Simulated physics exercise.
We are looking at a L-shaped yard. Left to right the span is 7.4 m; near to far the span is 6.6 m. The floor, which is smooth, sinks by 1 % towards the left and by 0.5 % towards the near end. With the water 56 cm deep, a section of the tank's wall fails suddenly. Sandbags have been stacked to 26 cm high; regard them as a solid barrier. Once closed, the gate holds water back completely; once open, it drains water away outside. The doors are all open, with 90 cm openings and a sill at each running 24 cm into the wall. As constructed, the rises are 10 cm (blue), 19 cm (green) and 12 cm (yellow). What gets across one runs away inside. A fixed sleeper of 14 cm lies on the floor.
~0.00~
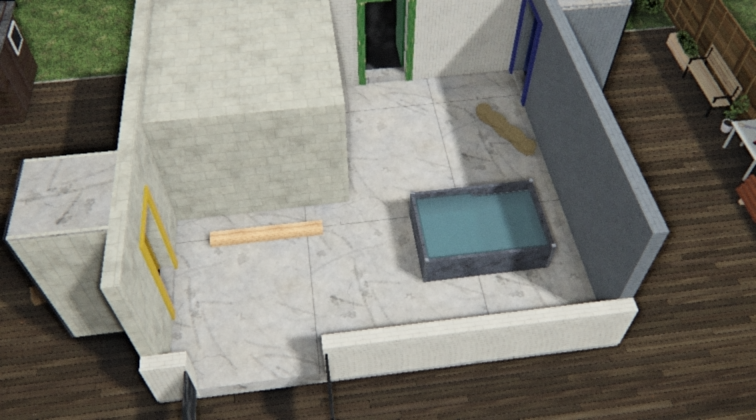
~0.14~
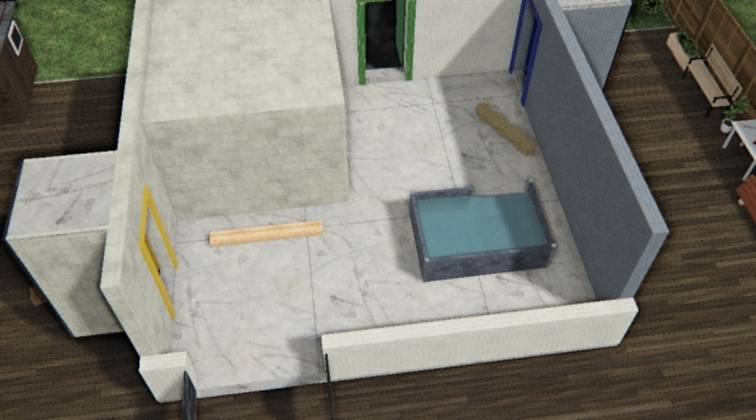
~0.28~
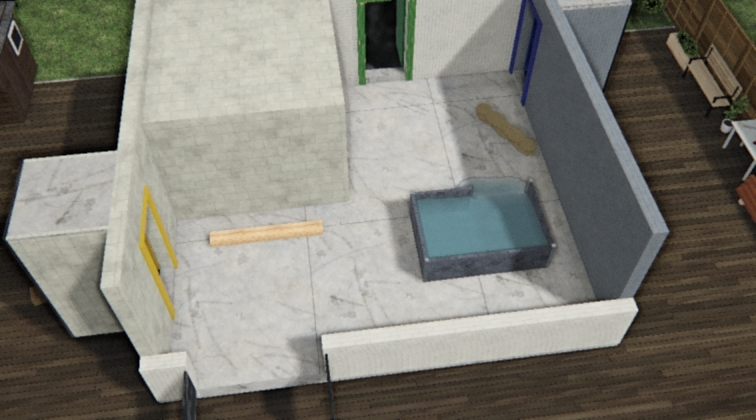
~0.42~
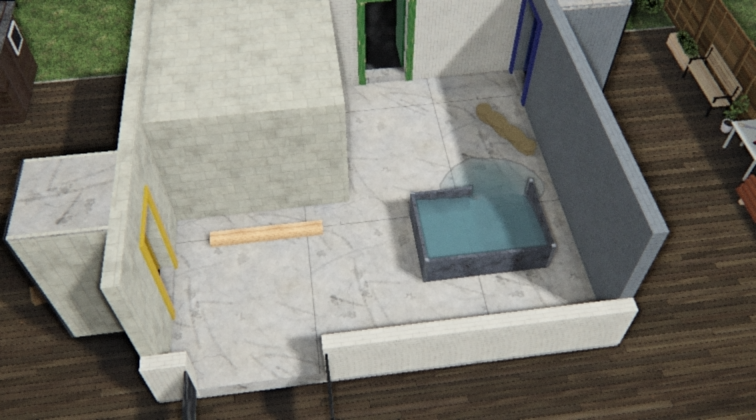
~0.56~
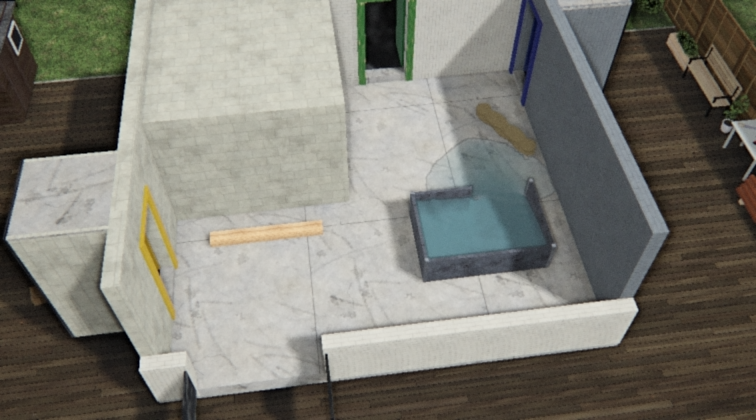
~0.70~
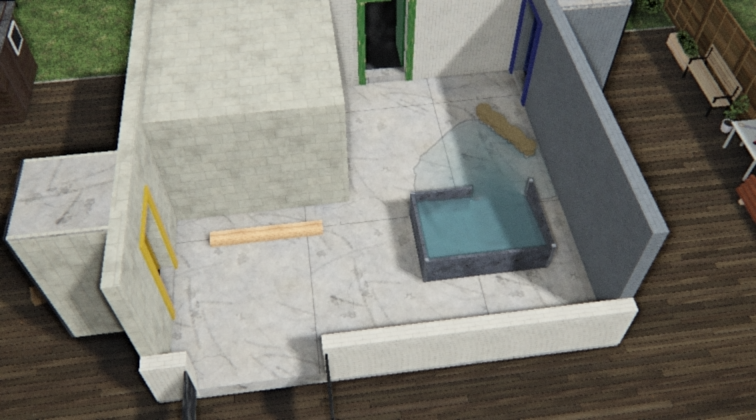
In a walled yard, water pours from a dark tank's far side and spreads across pale paving.
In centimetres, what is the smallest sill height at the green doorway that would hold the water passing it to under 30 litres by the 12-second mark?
Close to 15 cm is just enough.
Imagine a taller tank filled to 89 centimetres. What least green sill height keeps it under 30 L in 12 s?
Step height: Approx. 26 cm.
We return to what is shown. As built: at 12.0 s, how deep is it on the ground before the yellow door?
It comes to about 4.0 centimetres deep.
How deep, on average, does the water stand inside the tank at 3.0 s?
It averages roughly 23 centimetres.
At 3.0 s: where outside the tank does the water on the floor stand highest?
(339, 95).
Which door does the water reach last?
It is the yellow one.
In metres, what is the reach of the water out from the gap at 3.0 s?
Close to 4.6 metres, I'd say.
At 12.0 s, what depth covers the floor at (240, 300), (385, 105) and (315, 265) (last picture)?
The three readings, in order, are 2, 7 and 1 cm.
After 1.4 s water covers 20 % of the floor, deepest (30 cm) near (544, 161); it has not reached the green door.
After 3.0 s water covers 35 % of the floor, deepest (36 cm) near (339, 95); 18 cm at the green door, 3 litres in over its 19 cm sill.
After 12.0 s water covers 85 % of the floor, deepest (10 cm) near (349, 162); 6 cm at the green door, 7 litres in over its 19 cm sill.
At the green door as built, the water arrived by 1.9 s and peaked near 22 cm at 2.4 s.
Run again over the same 12 s with other heights there, 67 litres in over 12 cm, 17 litres over 16.5 cm. The limit of 30 litres is kept from about 15 cm up.
